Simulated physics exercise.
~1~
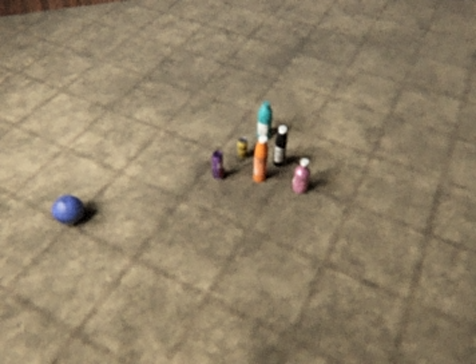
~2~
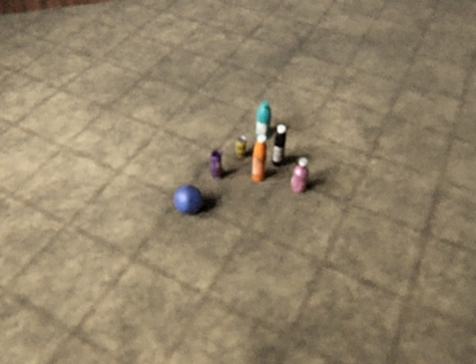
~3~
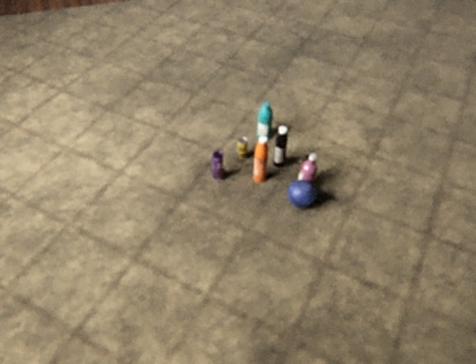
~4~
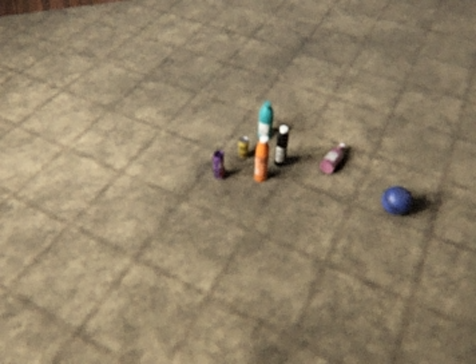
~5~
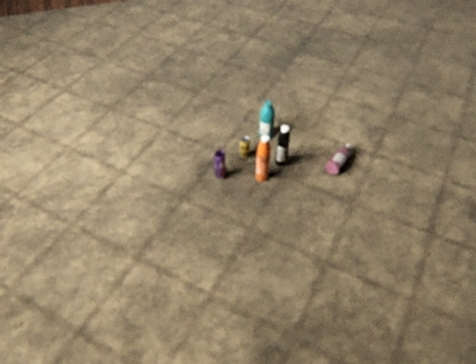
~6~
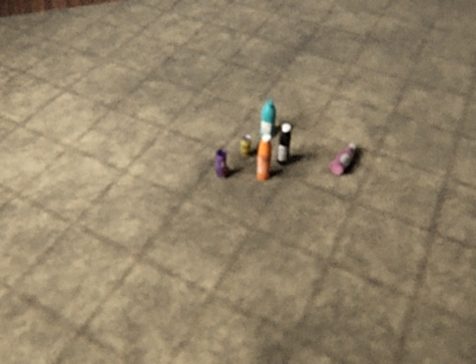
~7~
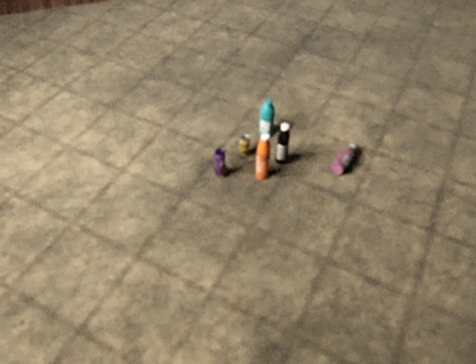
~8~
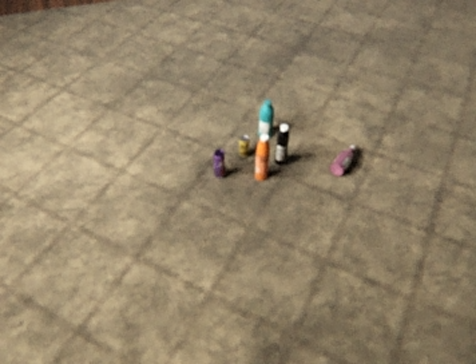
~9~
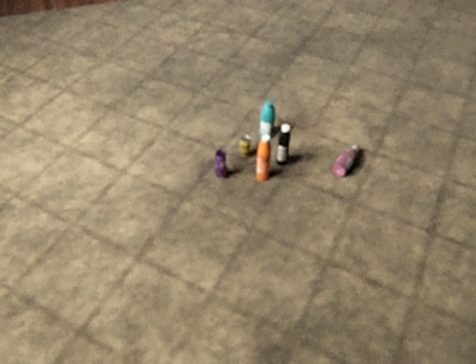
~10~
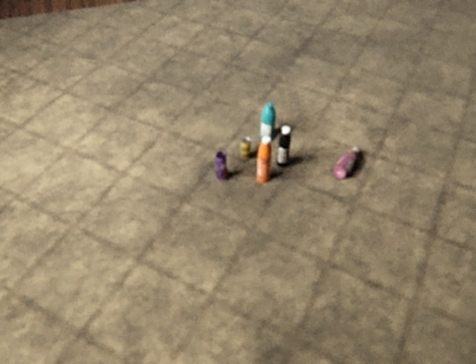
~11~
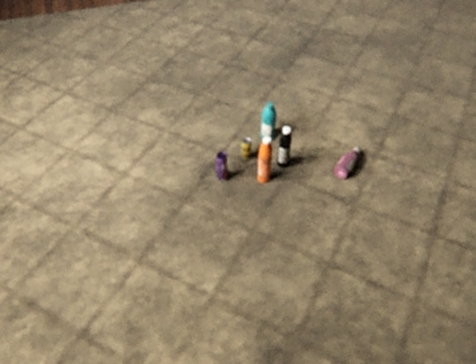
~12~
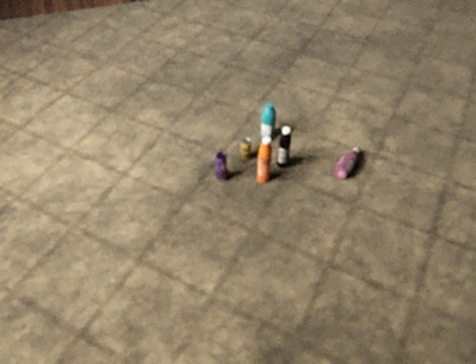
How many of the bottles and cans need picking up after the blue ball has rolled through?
Just one needs picking up, the pink bottle, which ends up lying on its side to the right of the others. The rest are still standing.
